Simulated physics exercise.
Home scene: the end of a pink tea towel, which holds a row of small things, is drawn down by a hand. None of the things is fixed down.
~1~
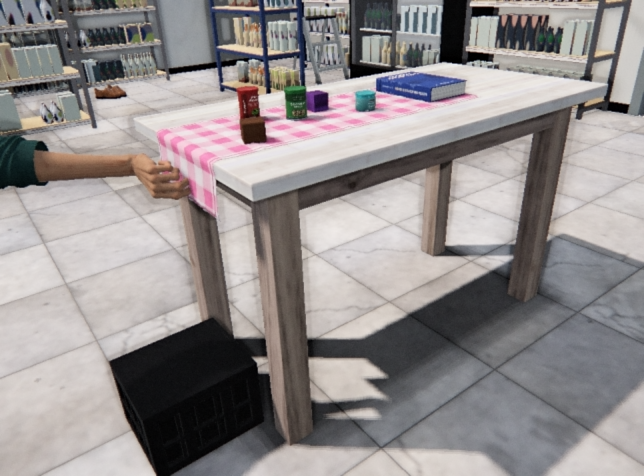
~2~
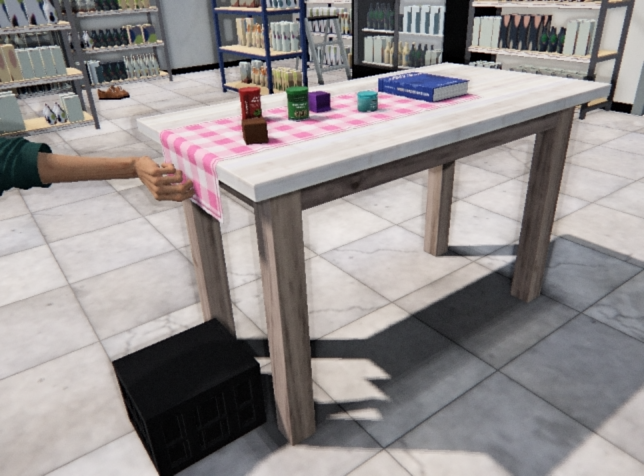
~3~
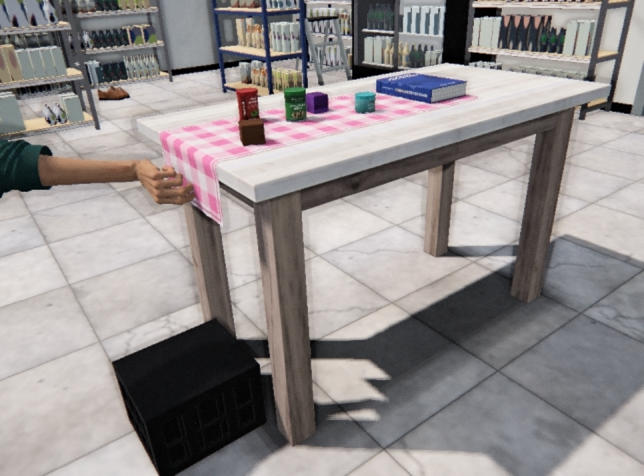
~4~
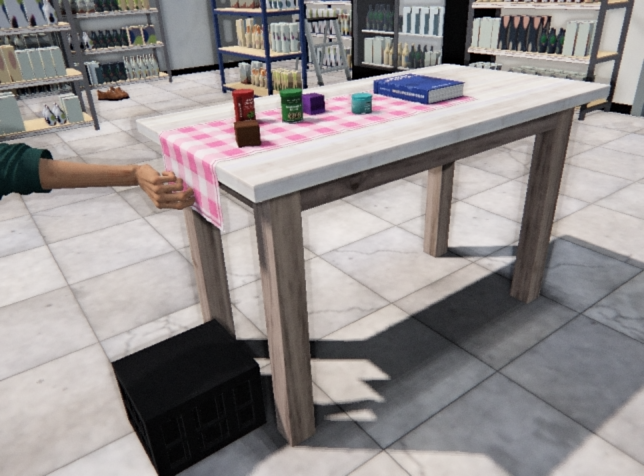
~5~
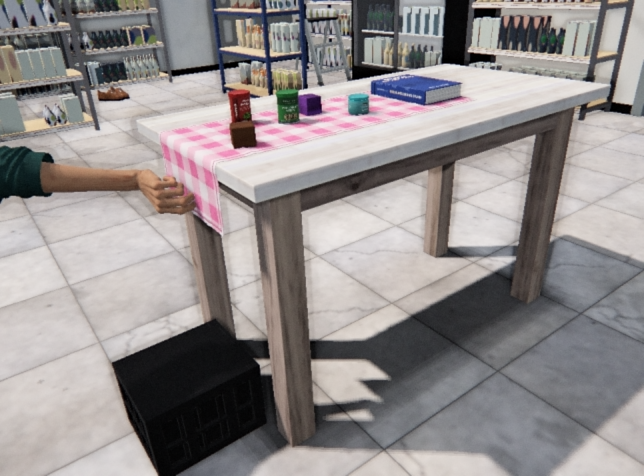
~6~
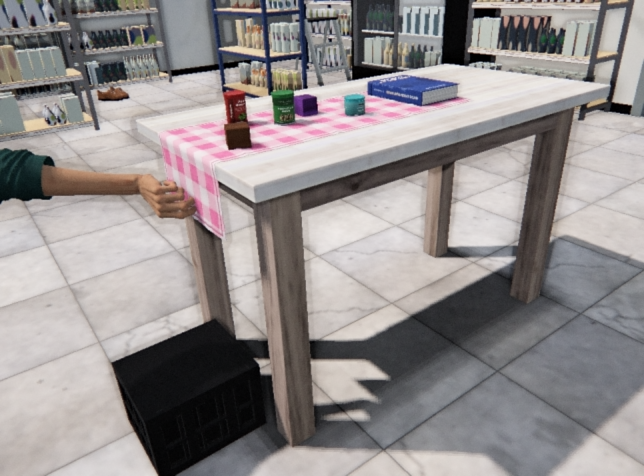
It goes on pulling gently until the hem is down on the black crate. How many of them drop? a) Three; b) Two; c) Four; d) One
Four (c).
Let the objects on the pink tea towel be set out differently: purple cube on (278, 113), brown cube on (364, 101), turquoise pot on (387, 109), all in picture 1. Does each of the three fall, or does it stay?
Purple cube lost, brown cube safe, turquoise pot safe.
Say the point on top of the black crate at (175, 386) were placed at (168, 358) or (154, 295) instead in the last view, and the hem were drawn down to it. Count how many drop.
Counts: 3 / 1.
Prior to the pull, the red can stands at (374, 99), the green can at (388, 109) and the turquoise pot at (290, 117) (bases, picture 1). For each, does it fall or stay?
In the end the red can is still up there, the green can is still up there and the turquoise pot is no longer up there.
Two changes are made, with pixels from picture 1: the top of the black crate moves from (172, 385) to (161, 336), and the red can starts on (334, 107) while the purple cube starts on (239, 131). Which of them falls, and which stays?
In the end the red can is still on top and the purple cube is no longer on top.
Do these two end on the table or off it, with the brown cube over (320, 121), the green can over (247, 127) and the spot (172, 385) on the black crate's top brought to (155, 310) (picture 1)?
In the end the brown cube is still on top and the green can is no longer on top.
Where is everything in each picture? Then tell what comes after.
In the first picture, hem (221, 222); brown cube (252, 120); red can (247, 88); green can (295, 88); purple cube (316, 92); turquoise pot (365, 92); top of the crate (172, 385).
In the second picture, hem (224, 224); brown cube (254, 121).
In the third picture, hem (224, 227); red can (247, 90).
In the fourth picture, hem (224, 232); green can (291, 91); top of the crate (175, 386).
In the fifth picture, hem (224, 237); purple cube (309, 96).
In the sixth picture, hem (227, 241); brown cube (236, 125); red can (234, 92); green can (282, 92); purple cube (305, 96); turquoise pot (355, 96).
Soon after, hem near (201, 260); brown cube gone.
Then, hem near (205, 295); brown cube and red can gone.
Further on, hem near (211, 340); brown cube, red can and green can gone.
At rest, hem on the crate; brown cube, red can, green can and purple cube gone. The answer is four.
